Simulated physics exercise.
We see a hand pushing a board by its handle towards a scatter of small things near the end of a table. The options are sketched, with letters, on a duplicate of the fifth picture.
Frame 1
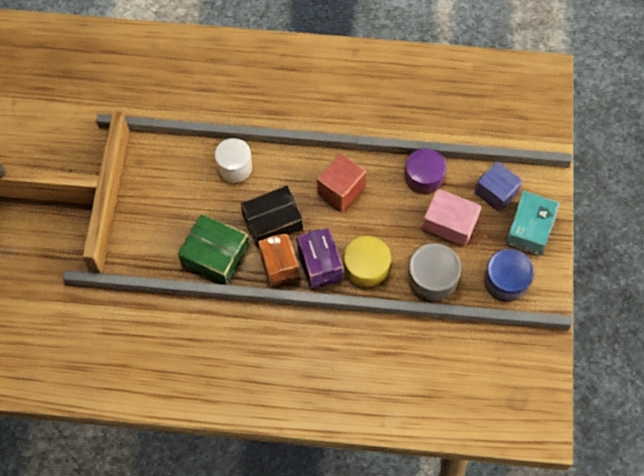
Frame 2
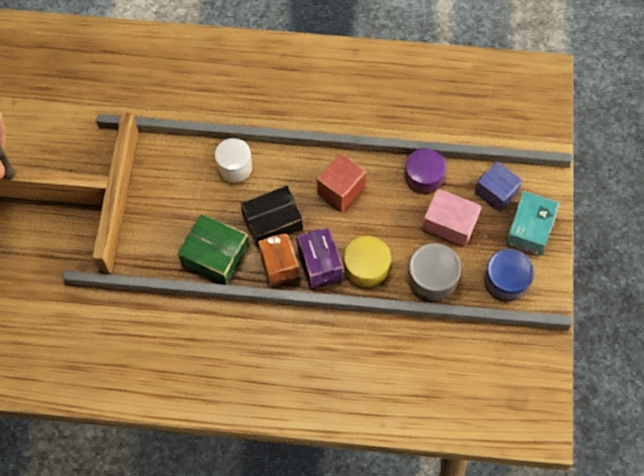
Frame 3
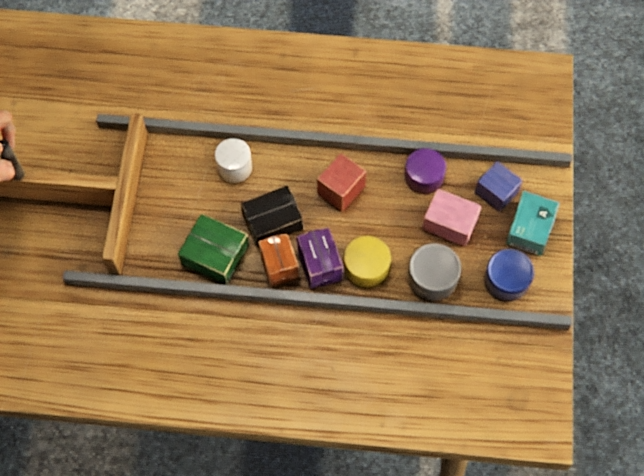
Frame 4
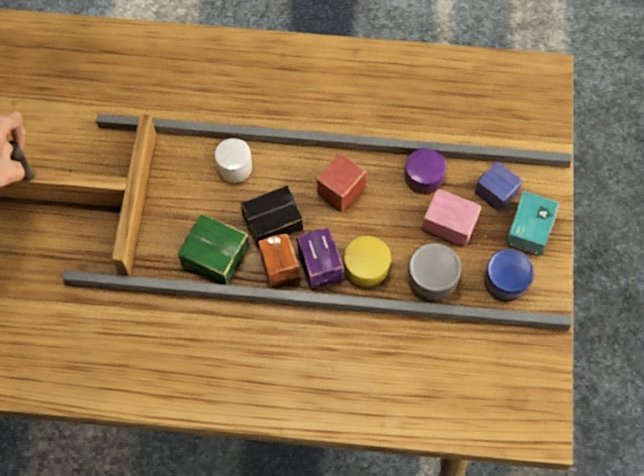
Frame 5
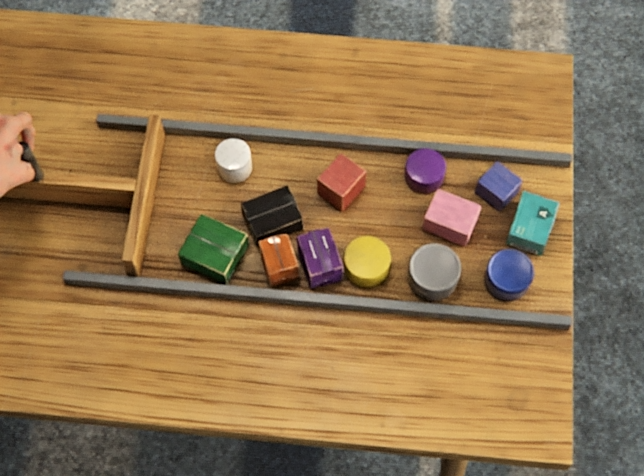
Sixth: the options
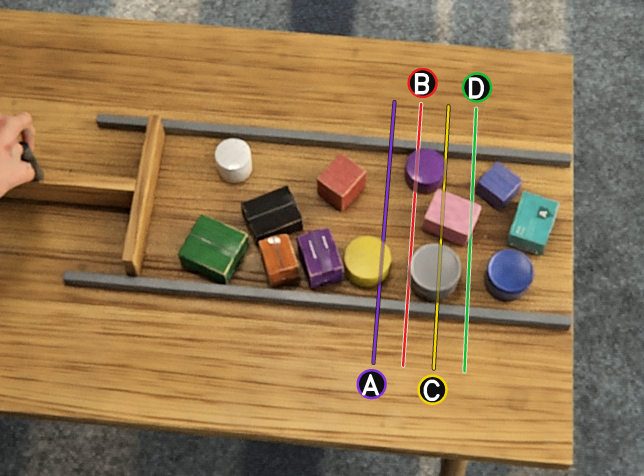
At first, a wooden board with a handle sits between two grey rails on a table, left of a scatter of colourful blocks, boxes and round pots. A hand comes into view at the left edge, and the board slides slowly rightward, nearing the green box while the objects stay still.
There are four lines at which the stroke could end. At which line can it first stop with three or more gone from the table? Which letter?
At C, and not before.
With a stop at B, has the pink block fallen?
By then, no.
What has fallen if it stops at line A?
The blue tub.
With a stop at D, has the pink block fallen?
By then, no.
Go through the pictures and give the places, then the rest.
Red block (341, 182); pink block (452, 218); white pot (234, 161), in the first frame.
Board (113, 183); green box (214, 249), in the second frame.
Board (122, 184); orange box (279, 260), in the third frame.
Board (132, 185); purple box (320, 259), in the fourth frame.
Board (141, 185); purple tin (425, 172); grey tub (433, 273); yellow tin (367, 262), in the fifth frame.
On the copy, A at (385, 225); B at (413, 228); C at (442, 230); D at (471, 233).
On C. First, board (247, 195); grey tub (439, 273); white pot (279, 164).
Then, board (355, 204); blue tub (583, 285); turquoise packet (538, 220).
Finally, board (440, 211); turquoise packet over the edge; grey tub over the edge; four fallen.
By contrast, A drops only one; B drops only one; D drops six, but is farther than needed.
